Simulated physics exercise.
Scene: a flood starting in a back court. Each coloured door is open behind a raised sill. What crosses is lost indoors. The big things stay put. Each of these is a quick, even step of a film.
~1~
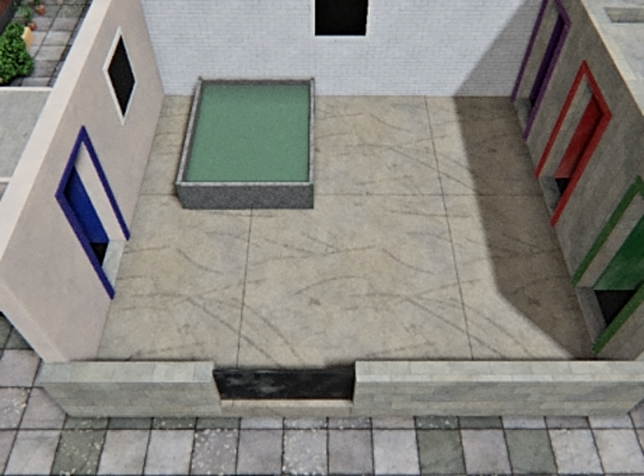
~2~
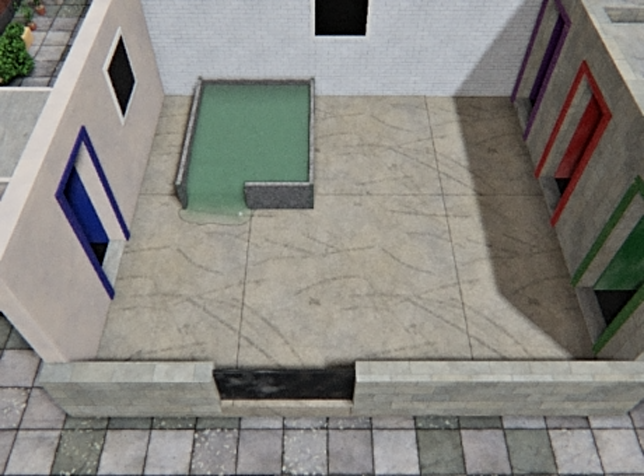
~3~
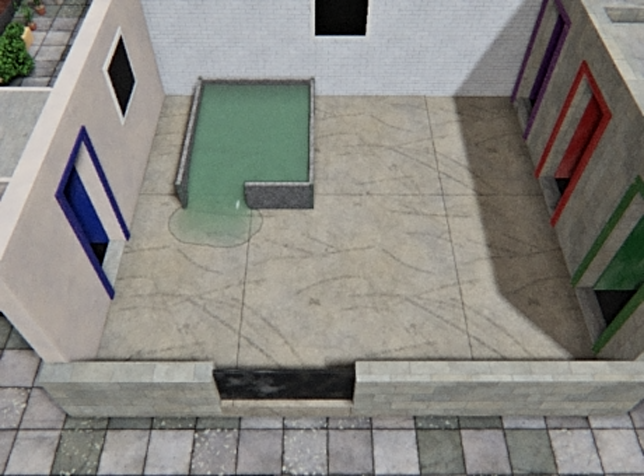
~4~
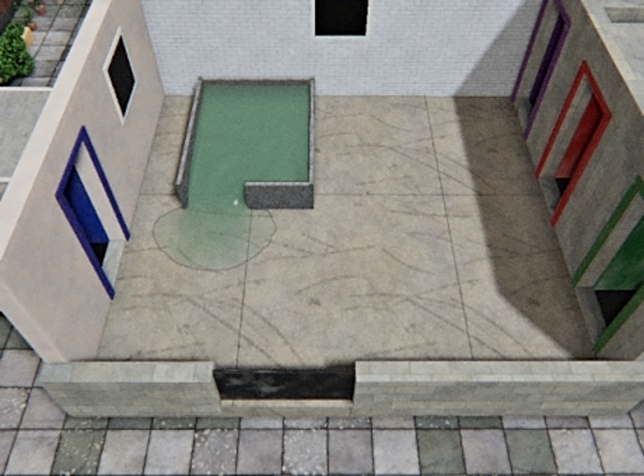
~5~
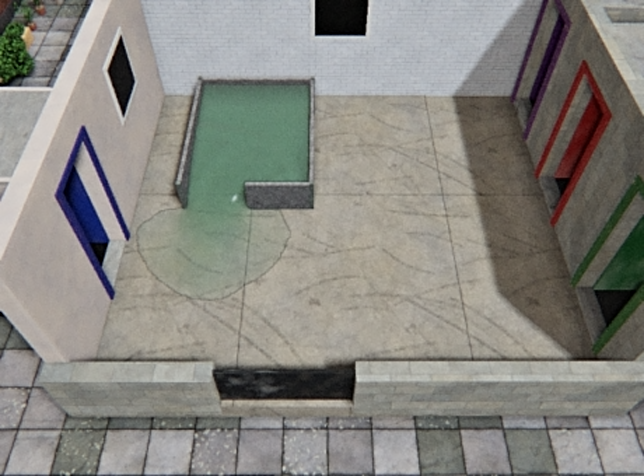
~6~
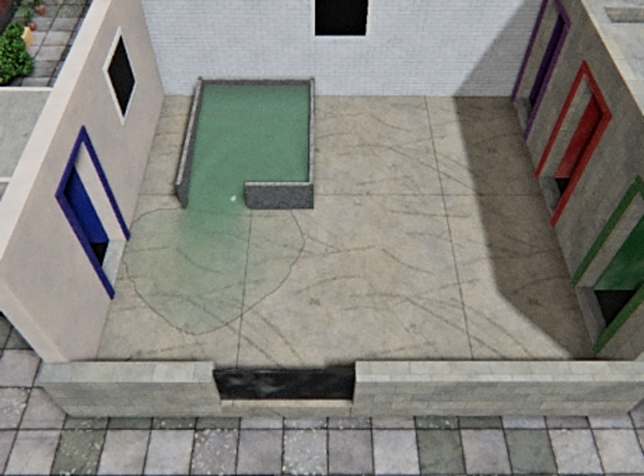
Green water pouring through a gap in a low tank's front wall and spreading in a widening puddle across a courtyard floor.
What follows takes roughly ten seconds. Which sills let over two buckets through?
My prediction: The blue door exceeds the allowance there, the purple door keeps inside the allowance there, the red door keeps inside the allowance there, the green door exceeds the allowance there.
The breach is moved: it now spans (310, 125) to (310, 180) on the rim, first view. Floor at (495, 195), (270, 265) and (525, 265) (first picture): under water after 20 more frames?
Submerged, untouched, submerged.
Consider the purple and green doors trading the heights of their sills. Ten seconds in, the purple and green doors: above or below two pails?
I'd say purple doesn't reach it while green doesn't reach it.
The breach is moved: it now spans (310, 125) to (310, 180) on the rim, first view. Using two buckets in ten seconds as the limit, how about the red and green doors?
In brief, the red door goes past the mark; the green door goes past the mark.
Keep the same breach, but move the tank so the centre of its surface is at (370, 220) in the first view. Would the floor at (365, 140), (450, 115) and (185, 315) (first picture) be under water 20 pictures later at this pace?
Parched, parched, soaked.
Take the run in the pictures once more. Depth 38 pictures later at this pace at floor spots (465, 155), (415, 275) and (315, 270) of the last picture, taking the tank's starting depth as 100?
Depths of roughly 0, 6 and 6 per cent.
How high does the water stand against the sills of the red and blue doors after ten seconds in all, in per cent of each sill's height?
I reckon it's around 80 and then 280 per cent.
A moment on, water covers 20 % of the floor; the blue door under two buckets in, the purple door not reached, the red door not reached, the green door not reached.
Next, water covers 25 % of the floor; the blue door over two buckets in, the purple door not reached, the red door not reached, the green door not reached.
Then, water covers 30 % of the floor; the blue door far over two buckets in, the purple door not reached, the red door not reached, the green door not reached.
Later, water covers 55 % of the floor; the blue door far over two buckets in, the purple door not reached, the red door wet at the sill, nothing in, the green door under two buckets in.
In the end, water covers 80 % of the floor; the blue door far over two buckets in, the purple door wet at the sill, nothing in, the red door wet at the sill, nothing in, the green door over two buckets in.
